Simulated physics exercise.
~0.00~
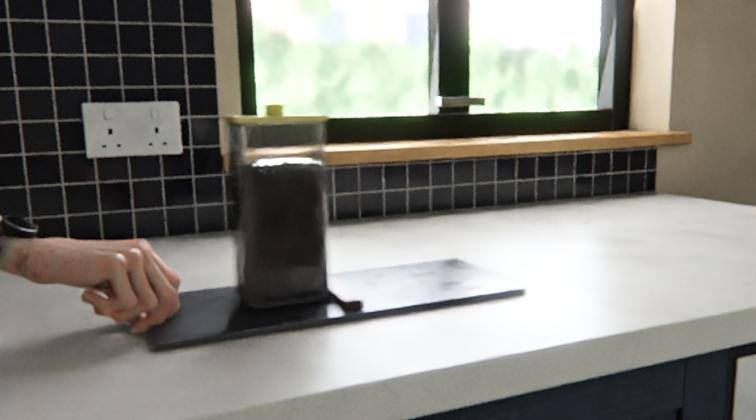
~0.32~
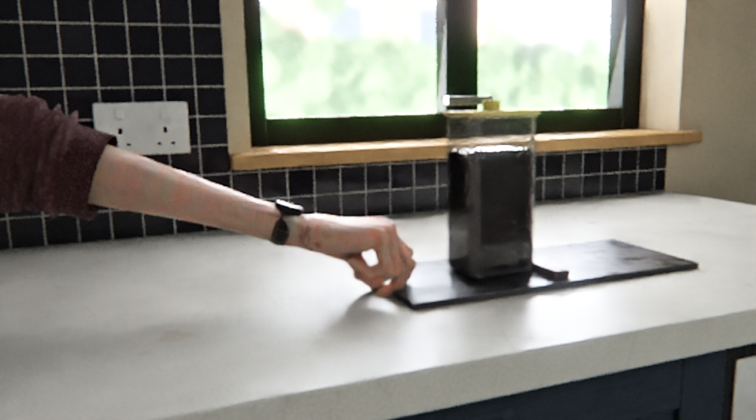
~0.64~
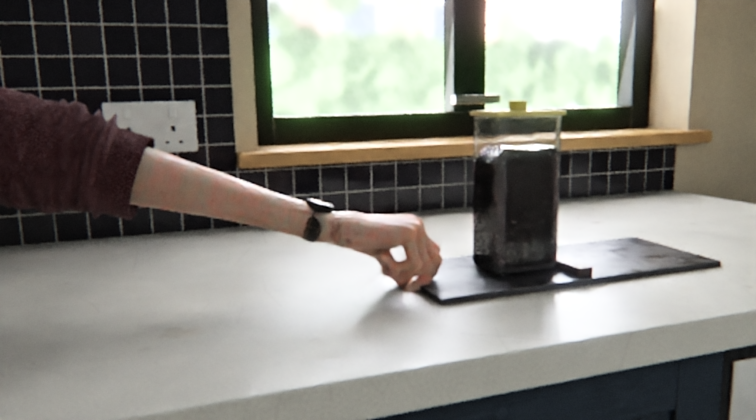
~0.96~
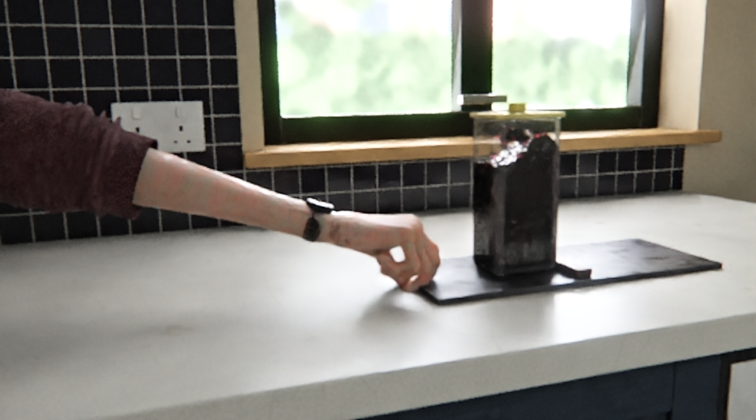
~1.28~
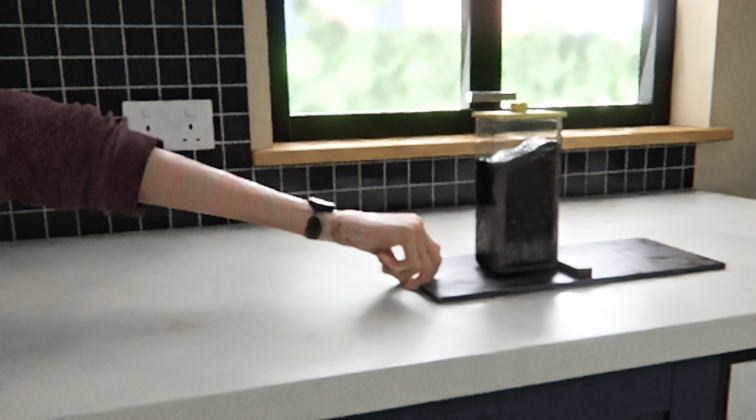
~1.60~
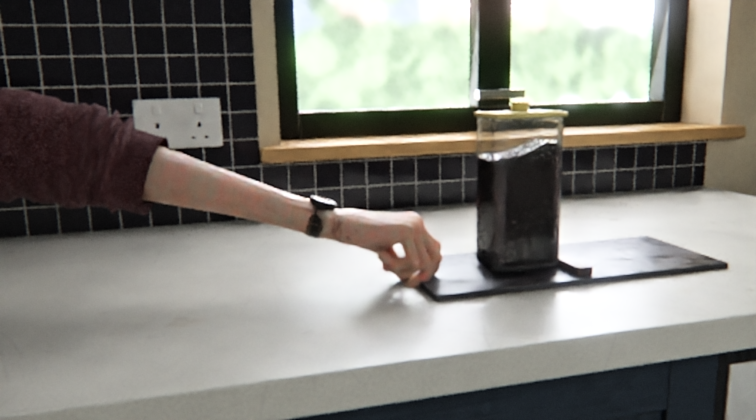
At first, a hand grips the left end of a dark board on a pale kitchen counter, with a clear, yellow-lidded container of dark liquid standing on it near a small strip. The hand slides the board quickly to the right past the window, and the container rides along, leaning slightly. The board then slows and stops farther right, and the liquid surges up inside the container, its surface tilting and churning. The container stays upright in its place on the board. At the end, the hand still holds the motionless board while the liquid's surface remains a little uneven.
